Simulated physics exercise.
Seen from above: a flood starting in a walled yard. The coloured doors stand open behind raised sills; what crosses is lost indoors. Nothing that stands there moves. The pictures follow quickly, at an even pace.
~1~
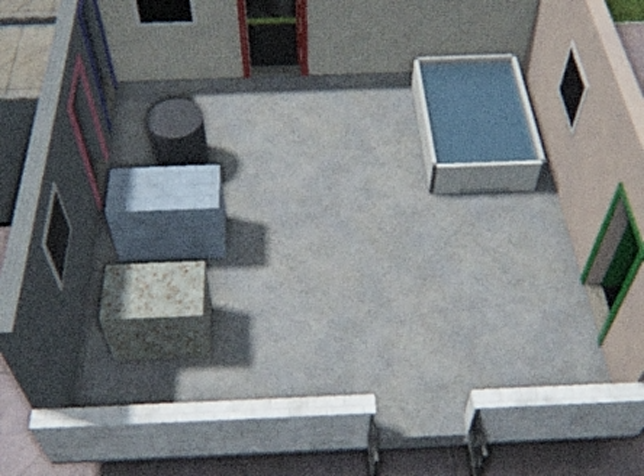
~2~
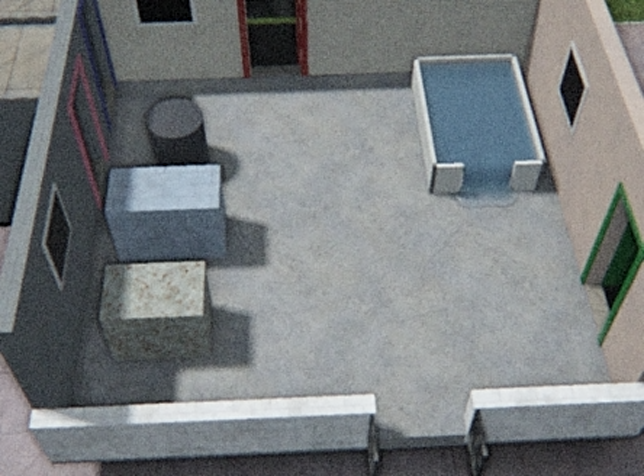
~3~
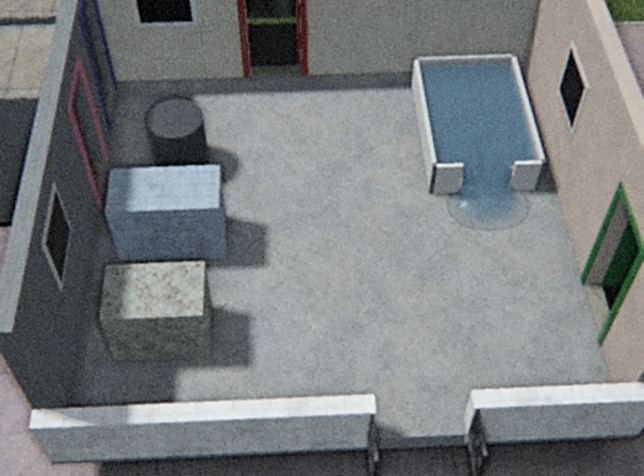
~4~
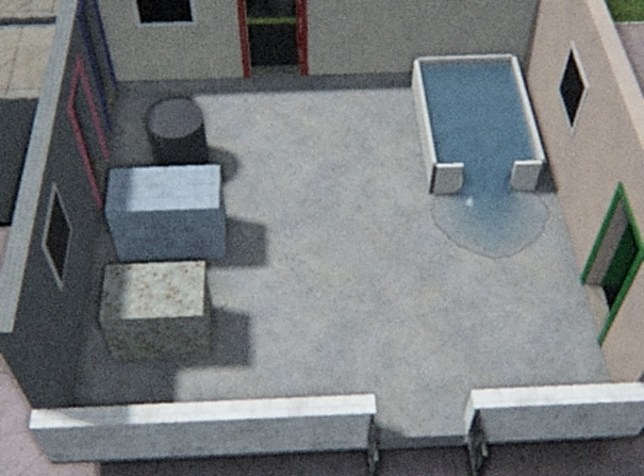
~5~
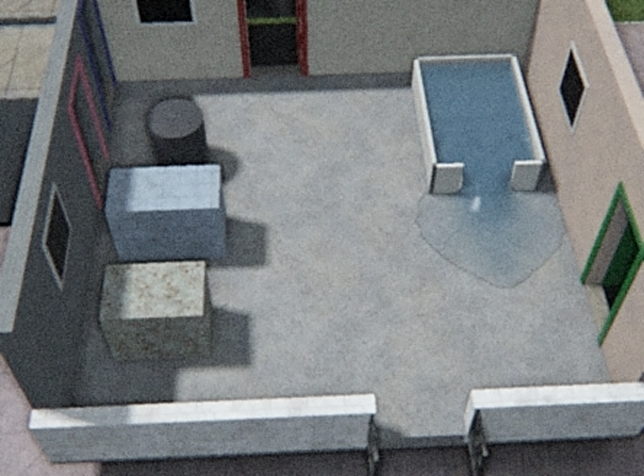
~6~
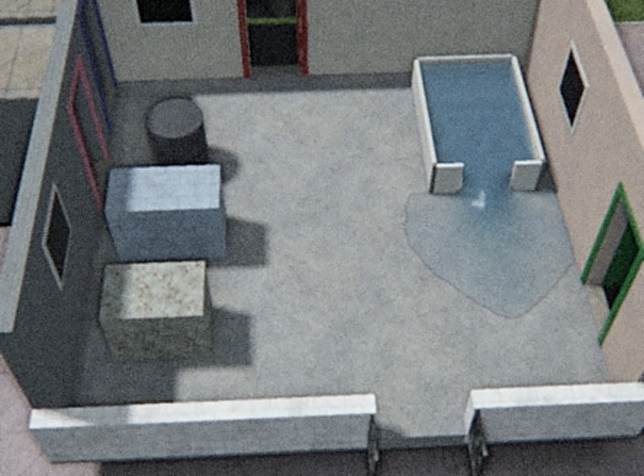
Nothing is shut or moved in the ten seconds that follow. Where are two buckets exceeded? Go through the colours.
One by one: The red door holds within the limit; the green door floods; the pink door holds within the limit; the blue door holds within the limit.
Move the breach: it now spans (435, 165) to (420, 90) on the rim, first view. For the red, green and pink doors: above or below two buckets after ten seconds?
One by one: The red door passes that mark, the green door stays under, the pink door takes more.
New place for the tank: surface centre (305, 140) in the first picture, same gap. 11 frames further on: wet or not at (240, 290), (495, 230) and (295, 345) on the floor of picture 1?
In that order: Under water, free of water, awash.
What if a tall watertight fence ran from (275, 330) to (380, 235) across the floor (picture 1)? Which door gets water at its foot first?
The one in green.
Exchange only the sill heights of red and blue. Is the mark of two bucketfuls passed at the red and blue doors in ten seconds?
My reading: Red lets less in, blue lets less in.
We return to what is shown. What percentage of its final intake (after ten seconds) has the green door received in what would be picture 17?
Close to 10 %.
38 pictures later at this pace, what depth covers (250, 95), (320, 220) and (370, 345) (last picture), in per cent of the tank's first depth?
Roughly 0, 0 and 10 per cent, in turn.
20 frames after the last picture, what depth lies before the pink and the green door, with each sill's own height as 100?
Near 0 and 180 in a hundred.
A moment on, water covers 20 % of the floor; the red door not reached, the green door wet at the sill, nothing in, the pink door not reached, the blue door not reached.
Next, water covers 30 % of the floor; the red door not reached, the green door under two buckets in, the pink door not reached, the blue door not reached.
Then, water covers 35 % of the floor; the red door not reached, the green door over two buckets in, the pink door not reached, the blue door not reached.
Later, water covers 45 % of the floor; the red door not reached, the green door over two buckets in, the pink door not reached, the blue door not reached.
In the end, water covers 65 % of the floor; the red door not reached, the green door far over two buckets in, the pink door wet at the sill, nothing in, the blue door not reached.
